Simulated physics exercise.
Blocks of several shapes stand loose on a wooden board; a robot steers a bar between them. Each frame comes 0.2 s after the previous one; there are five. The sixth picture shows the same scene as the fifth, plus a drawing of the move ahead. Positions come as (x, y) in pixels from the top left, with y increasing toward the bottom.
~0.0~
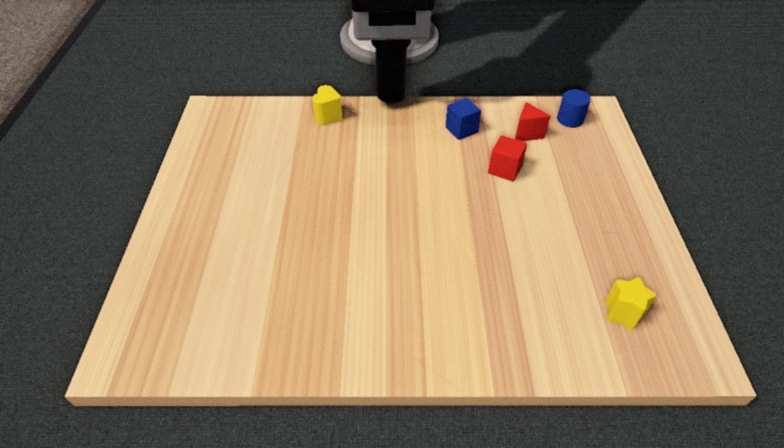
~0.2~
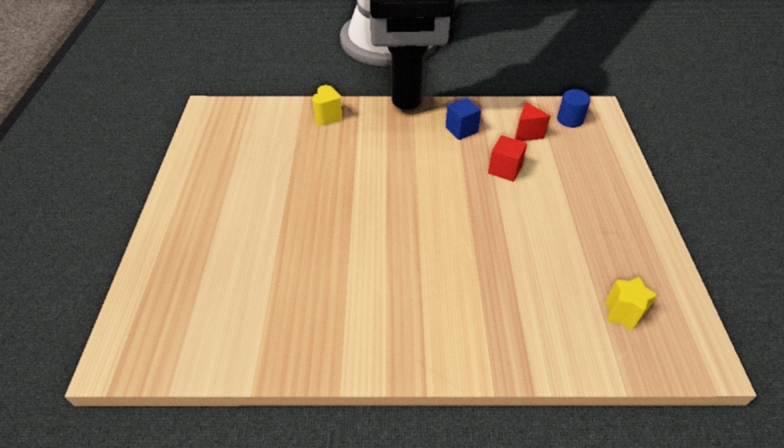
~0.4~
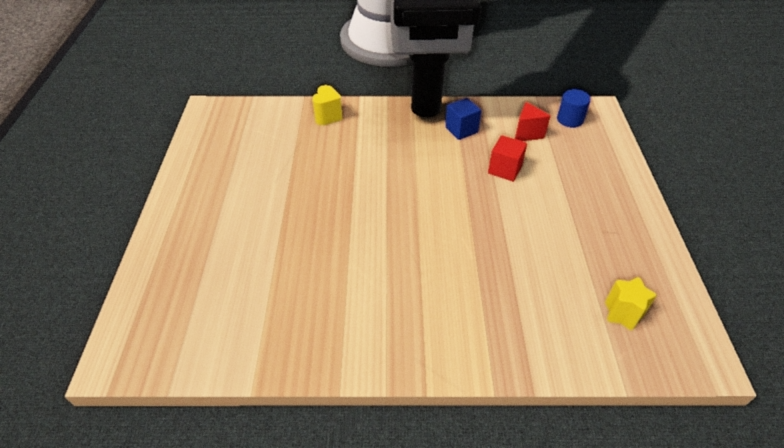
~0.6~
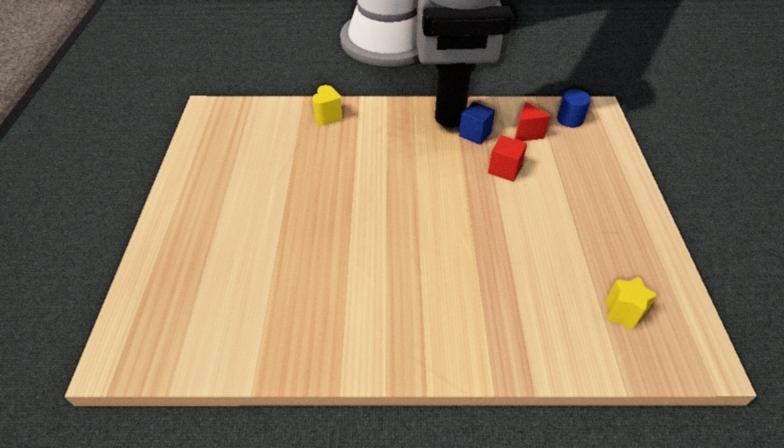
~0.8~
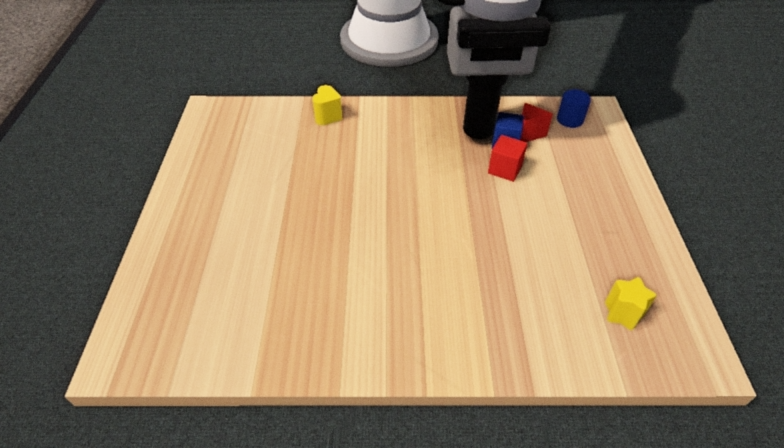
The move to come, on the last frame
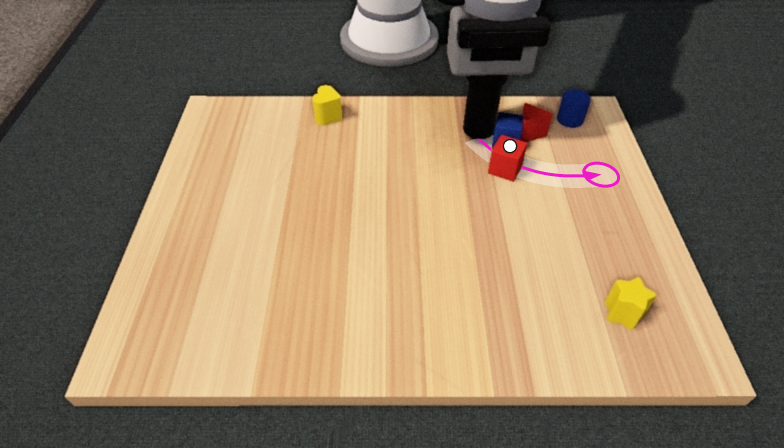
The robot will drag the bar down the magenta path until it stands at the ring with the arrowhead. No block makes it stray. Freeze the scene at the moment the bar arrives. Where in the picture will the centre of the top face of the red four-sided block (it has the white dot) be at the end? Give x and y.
Put as a pixel place, it's (533, 168).
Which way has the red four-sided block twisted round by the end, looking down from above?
Spins clockwise.
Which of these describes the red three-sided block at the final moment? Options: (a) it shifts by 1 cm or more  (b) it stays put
Correct choice: A.
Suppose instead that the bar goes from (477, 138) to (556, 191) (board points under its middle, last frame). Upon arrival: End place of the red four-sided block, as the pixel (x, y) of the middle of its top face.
Located at (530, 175).
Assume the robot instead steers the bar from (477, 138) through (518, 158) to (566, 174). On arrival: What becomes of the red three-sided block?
It will end up elsewhere.
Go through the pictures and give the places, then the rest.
Bar's lower end at (391, 95); red four-sided block at (510, 146); blue four-sided block at (464, 107); red three-sided block at (532, 112), in the first picture.
Bar at (407, 101); blocks still, in the second picture.
Bar at (426, 109); blocks still, in the third picture.
Bar at (450, 118); blue four-sided block at (479, 111), in the fourth picture.
Bar at (479, 130); red four-sided block at (510, 146); blue four-sided block at (510, 120); red three-sided block at (534, 112), in the fifth picture.
Drawn move, from (477, 138) by way of (509, 161) and (554, 175) to (601, 174); the dot is on the red four-sided block.
The first path, step by step. One third of the way, bar at (512, 154); red four-sided block at (523, 162), turned 30° clockwise; blue four-sided block at (543, 131), turned 50° anticlockwise; red three-sided block at (544, 113), turned 50° anticlockwise.
Two thirds of the way, bar at (557, 167); red four-sided block at (533, 168), turned 80° clockwise; blue four-sided block at (558, 132), turned 90° anticlockwise; red three-sided block at (546, 112), turned 65° anticlockwise.
At the end, bar at (604, 166); red four-sided block at (533, 168), turned 80° clockwise; blue four-sided block at (559, 132), turned 95° anticlockwise; red three-sided block at (546, 112), turned 65° anticlockwise.
